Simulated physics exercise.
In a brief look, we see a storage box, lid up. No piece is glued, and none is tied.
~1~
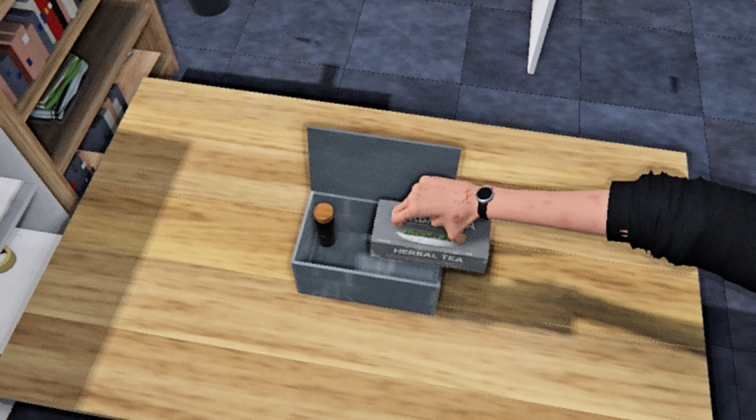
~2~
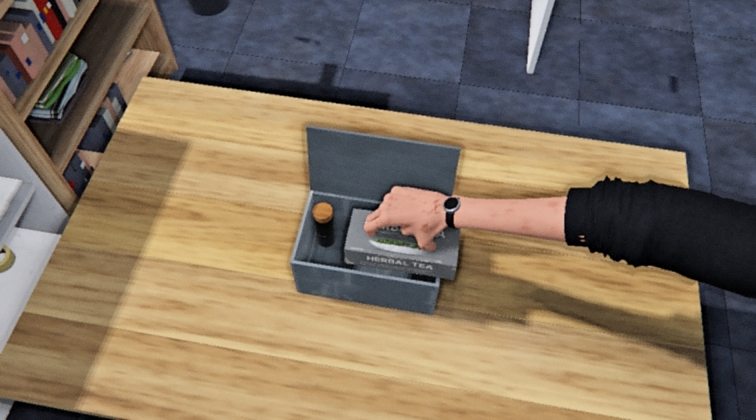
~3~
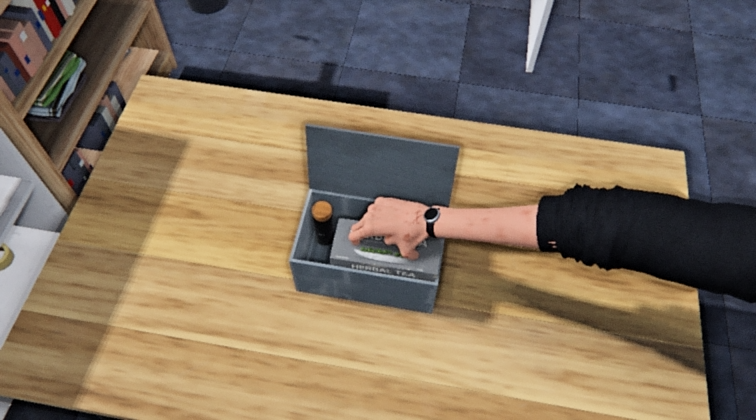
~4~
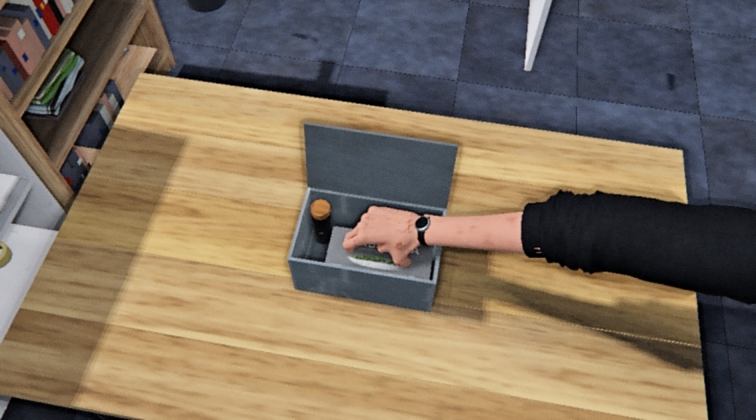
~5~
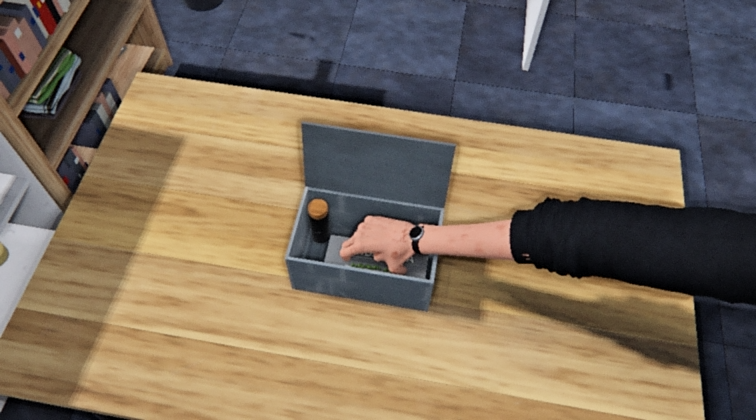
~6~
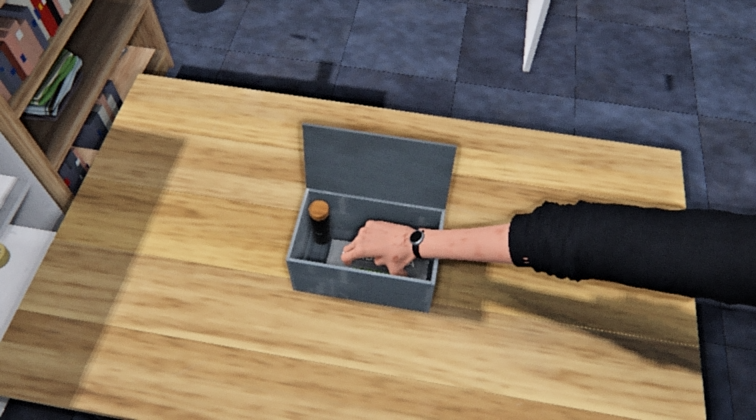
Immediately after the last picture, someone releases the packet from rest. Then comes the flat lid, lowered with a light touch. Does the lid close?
I predict it will fully lower.
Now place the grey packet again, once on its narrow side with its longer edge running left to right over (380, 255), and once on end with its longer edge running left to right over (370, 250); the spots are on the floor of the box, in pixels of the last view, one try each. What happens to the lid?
In the first case it comes fully down; in the second case it gets propped open.
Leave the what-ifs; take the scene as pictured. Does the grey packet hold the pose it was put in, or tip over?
As it turns out, it keeps its original angle.
Then, 1.20 s on from there, lid 82° above the rim.
Then, 1.70 s on from there, lid 43° above the rim.
Then, 2.00 s on from there, lid 8° above the rim.
In the end, lid shut; both unmoved. At the end, from the last picture's camera, grey packet near (377, 272).
